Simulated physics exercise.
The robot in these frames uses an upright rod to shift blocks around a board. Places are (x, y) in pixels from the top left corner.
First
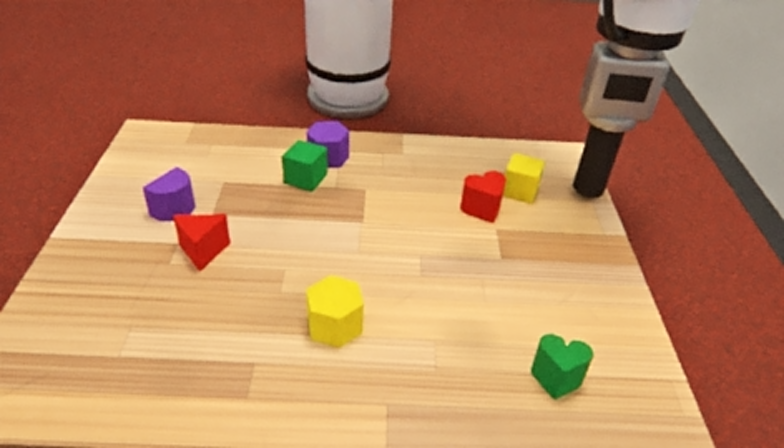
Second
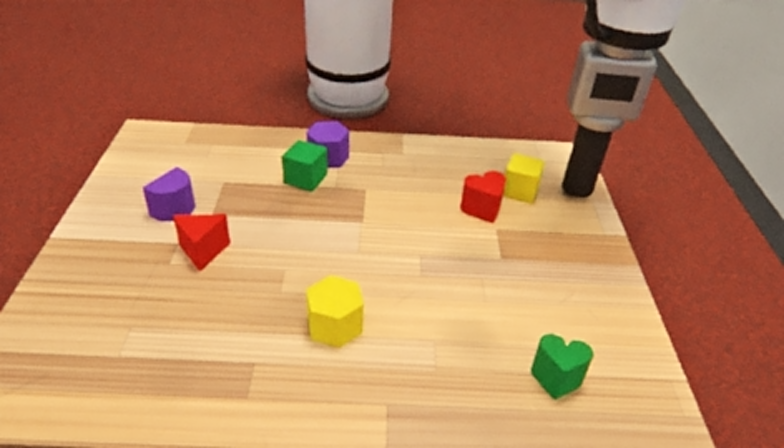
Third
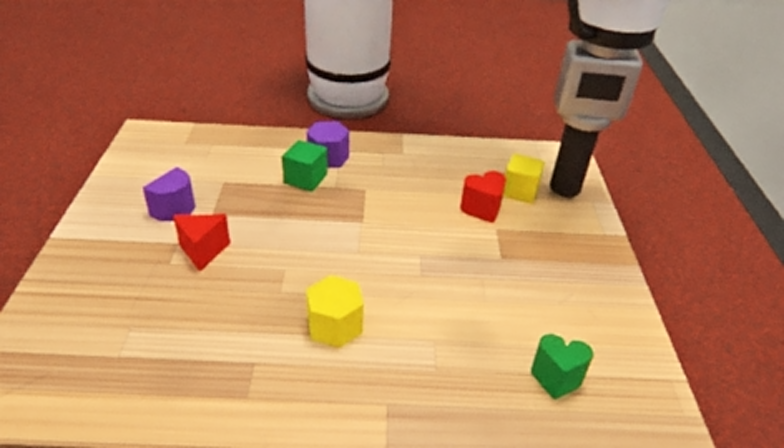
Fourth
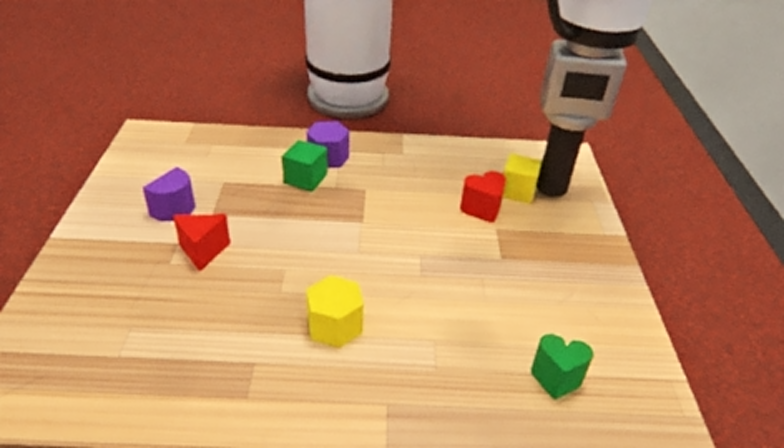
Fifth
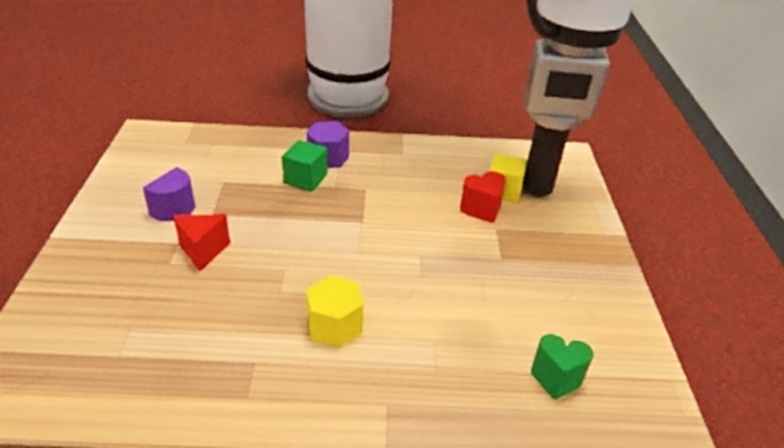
On a light wooden board over a red floor, a robot's upright black rod stands at the right, near a yellow block and a red heart. The rod slides left in small steps until it meets the yellow block, then nudges it slightly left behind the heart.
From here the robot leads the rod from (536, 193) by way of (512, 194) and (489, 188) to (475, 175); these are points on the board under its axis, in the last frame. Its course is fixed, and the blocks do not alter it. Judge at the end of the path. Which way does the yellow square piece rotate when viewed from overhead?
From overhead, anticlockwise.
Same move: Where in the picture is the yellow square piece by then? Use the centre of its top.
Final place: (447, 149).
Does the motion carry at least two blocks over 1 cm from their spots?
No.
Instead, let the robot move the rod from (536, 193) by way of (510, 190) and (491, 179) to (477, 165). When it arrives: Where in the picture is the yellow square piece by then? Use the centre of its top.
It is at (467, 157).
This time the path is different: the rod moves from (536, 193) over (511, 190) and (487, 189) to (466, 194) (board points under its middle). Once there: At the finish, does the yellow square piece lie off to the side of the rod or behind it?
I expect not.
The first path, step by step. Halfway along, rod at (501, 187); red heart block at (484, 183); yellow square piece at (473, 158).
At the end, rod at (476, 169); red heart block at (483, 184), turned 15° anticlockwise; yellow square piece at (447, 149), turned 30° anticlockwise.
